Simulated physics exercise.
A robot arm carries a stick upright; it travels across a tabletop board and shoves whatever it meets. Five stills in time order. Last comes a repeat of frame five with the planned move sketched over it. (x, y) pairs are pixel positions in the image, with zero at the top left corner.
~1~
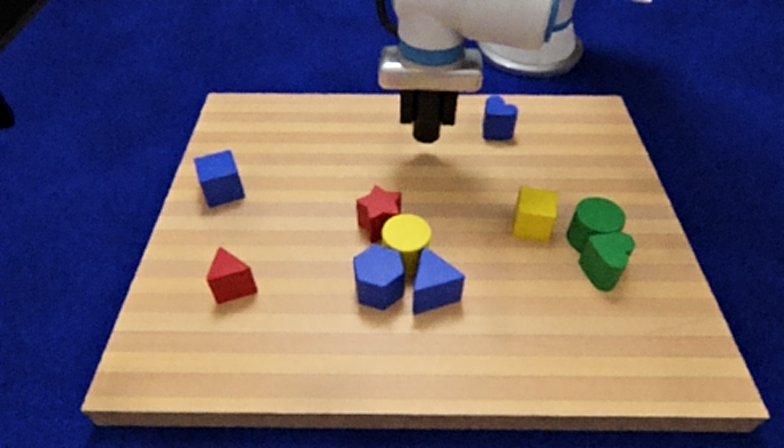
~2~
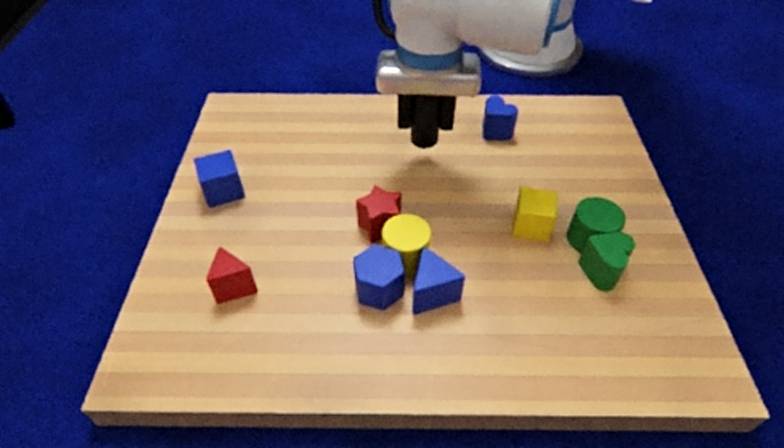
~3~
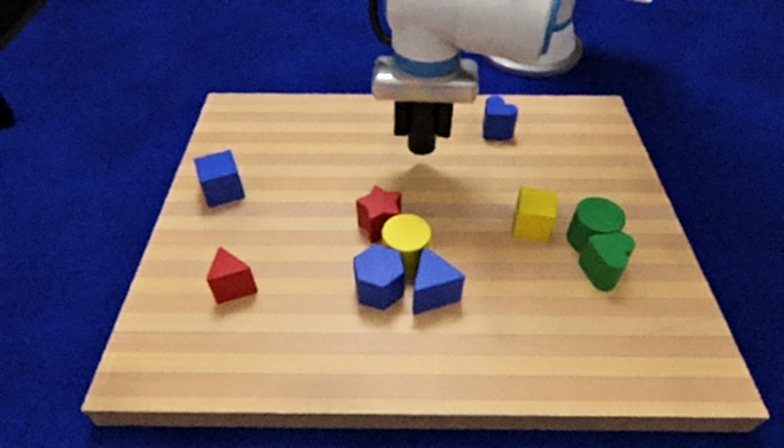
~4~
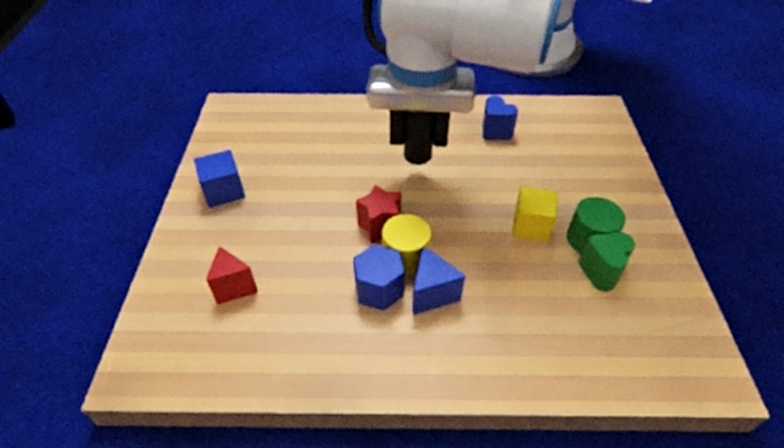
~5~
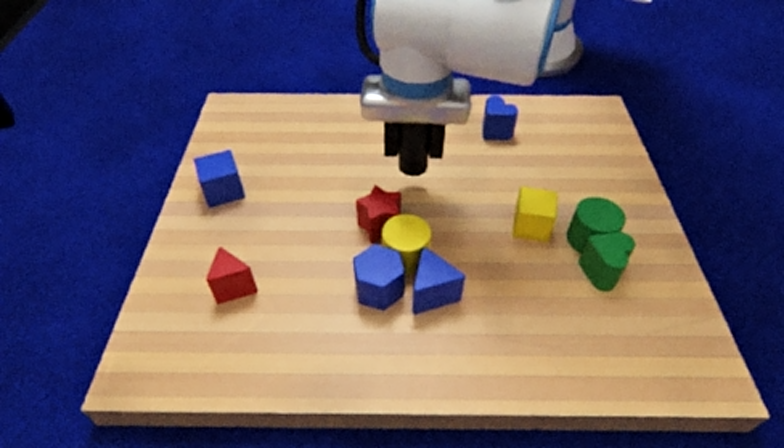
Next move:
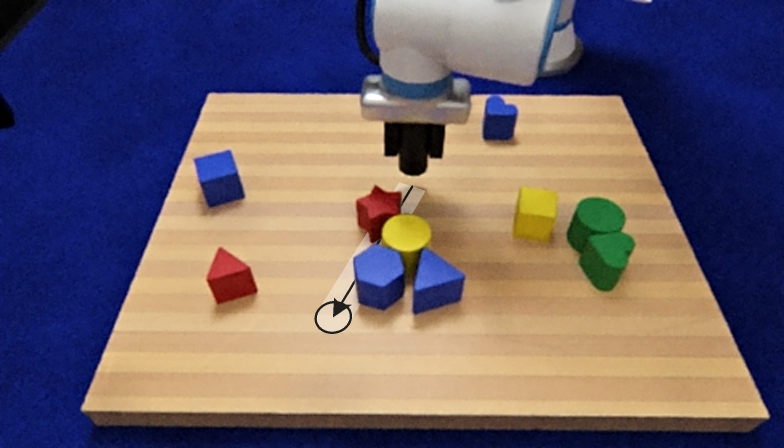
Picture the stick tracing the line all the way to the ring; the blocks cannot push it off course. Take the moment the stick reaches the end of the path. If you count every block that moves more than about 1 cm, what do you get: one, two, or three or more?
It should be three or more.
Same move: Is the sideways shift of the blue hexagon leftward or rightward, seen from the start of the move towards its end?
Slides left.
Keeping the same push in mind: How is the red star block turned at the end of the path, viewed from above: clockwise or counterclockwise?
If we look at it from overhead, the red star block pivots clockwise.
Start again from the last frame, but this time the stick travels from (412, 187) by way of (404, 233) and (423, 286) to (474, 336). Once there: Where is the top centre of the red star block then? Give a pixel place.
It comes to (372, 217).
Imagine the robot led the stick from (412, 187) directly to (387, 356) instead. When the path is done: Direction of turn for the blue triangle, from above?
Watching from overhead, you'd notice the blue triangle rotating counter-clockwise.
The line goes from (412, 187) directly to (333, 317).
The first path, step by step. One third of the way, stick at (389, 206); blue hexagon at (378, 268); red star block at (364, 216), turned 25° clockwise; yellow circular block at (405, 235).
Two thirds of the way, stick at (362, 249); blue hexagon at (377, 285), turned 50° clockwise; red star block at (328, 253), turned 45° clockwise; yellow circular block at (405, 248); blue triangle at (439, 271), turned 15° clockwise.
At the end, stick at (330, 299); blue hexagon at (378, 293), turned 35° clockwise; red star block at (302, 273), turned 100° clockwise; yellow circular block at (405, 248); blue triangle at (439, 271), turned 15° clockwise.
